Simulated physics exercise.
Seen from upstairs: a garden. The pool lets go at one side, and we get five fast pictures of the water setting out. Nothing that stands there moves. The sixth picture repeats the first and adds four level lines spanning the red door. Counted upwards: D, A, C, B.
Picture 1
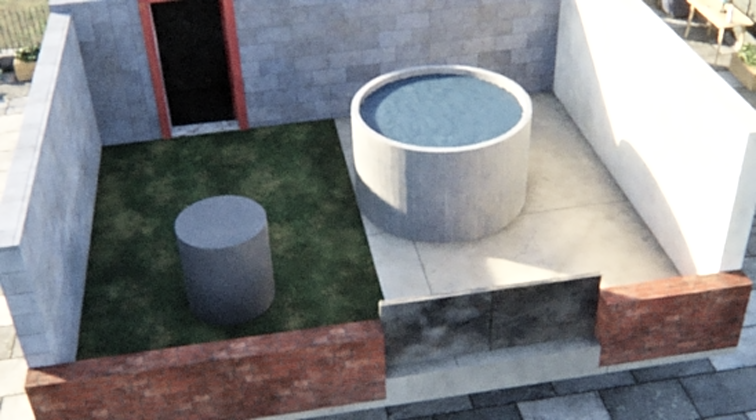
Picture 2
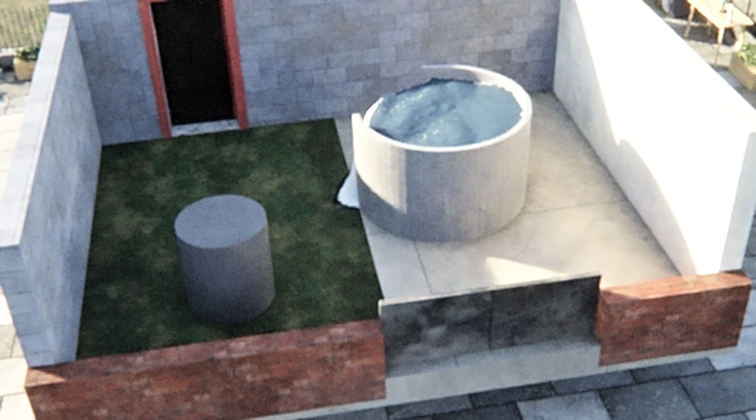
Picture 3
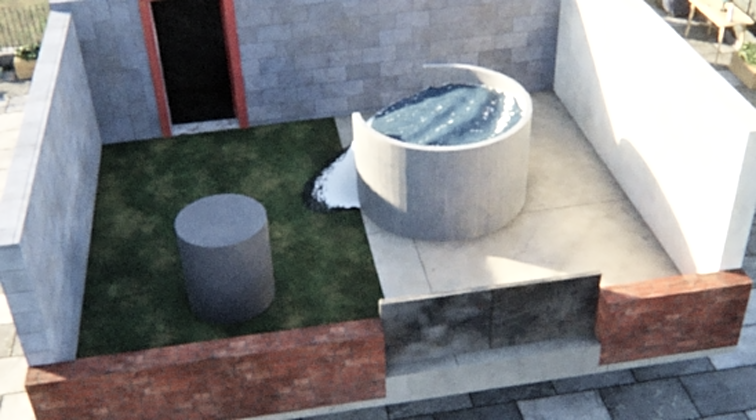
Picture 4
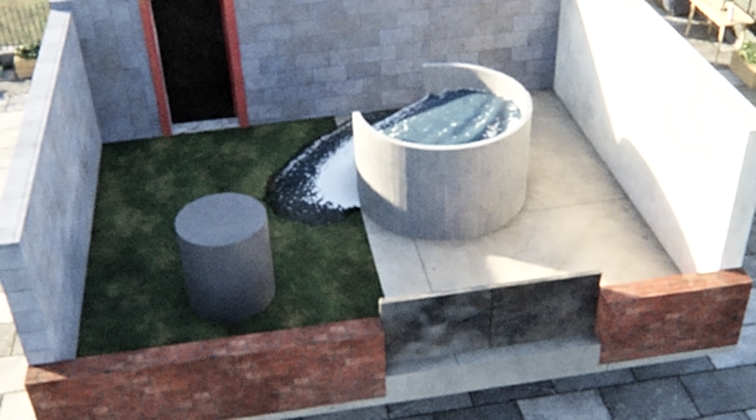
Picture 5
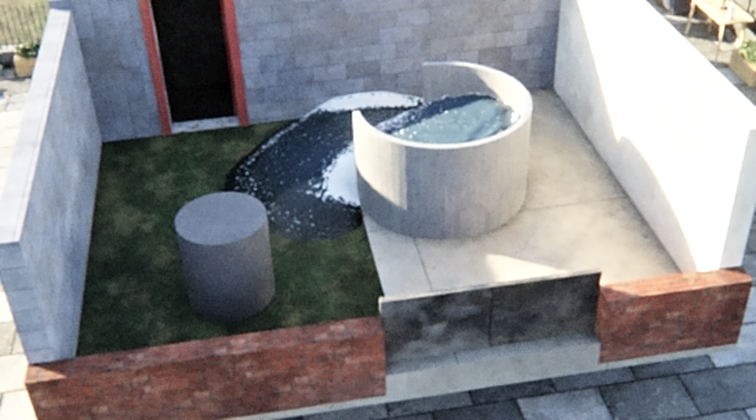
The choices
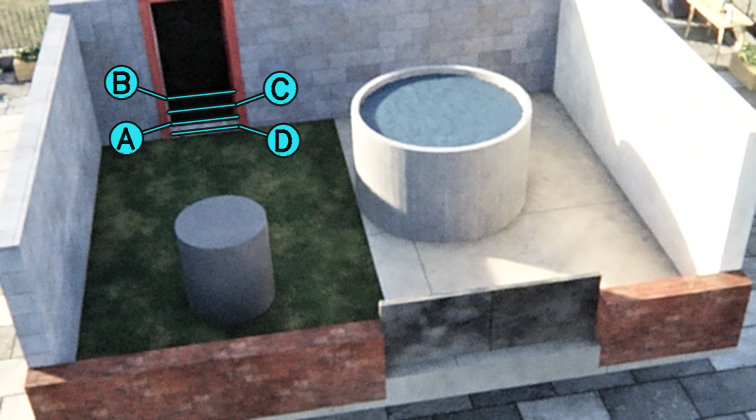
Water surges in a round pale concrete pool as the left side of its wall opens, pouring out white and foamy, then spreading dark over the grass towards the grey cylinder. The still view looks down from upstairs into a walled yard, lawn left and pale paving right. A red-framed dark doorway stands behind, with low reddish walls and a dark gate in front.
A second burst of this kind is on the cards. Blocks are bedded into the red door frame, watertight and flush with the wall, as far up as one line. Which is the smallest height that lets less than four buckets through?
I would pick mark C.
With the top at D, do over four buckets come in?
Yes, it does.
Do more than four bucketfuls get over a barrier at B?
No, not at all.
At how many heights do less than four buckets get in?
Two of the four.
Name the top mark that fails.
That is mark A.
On the marked copy, A at (204, 120); B at (200, 94); C at (202, 108); D at (205, 130); from the bottom up D, A, C, B.
With A, about 8 bucketfuls get in.
With B, nothing gets over.
With C, a splash gets over, under a bucket.
With D, dozens of bucketfuls pour in.
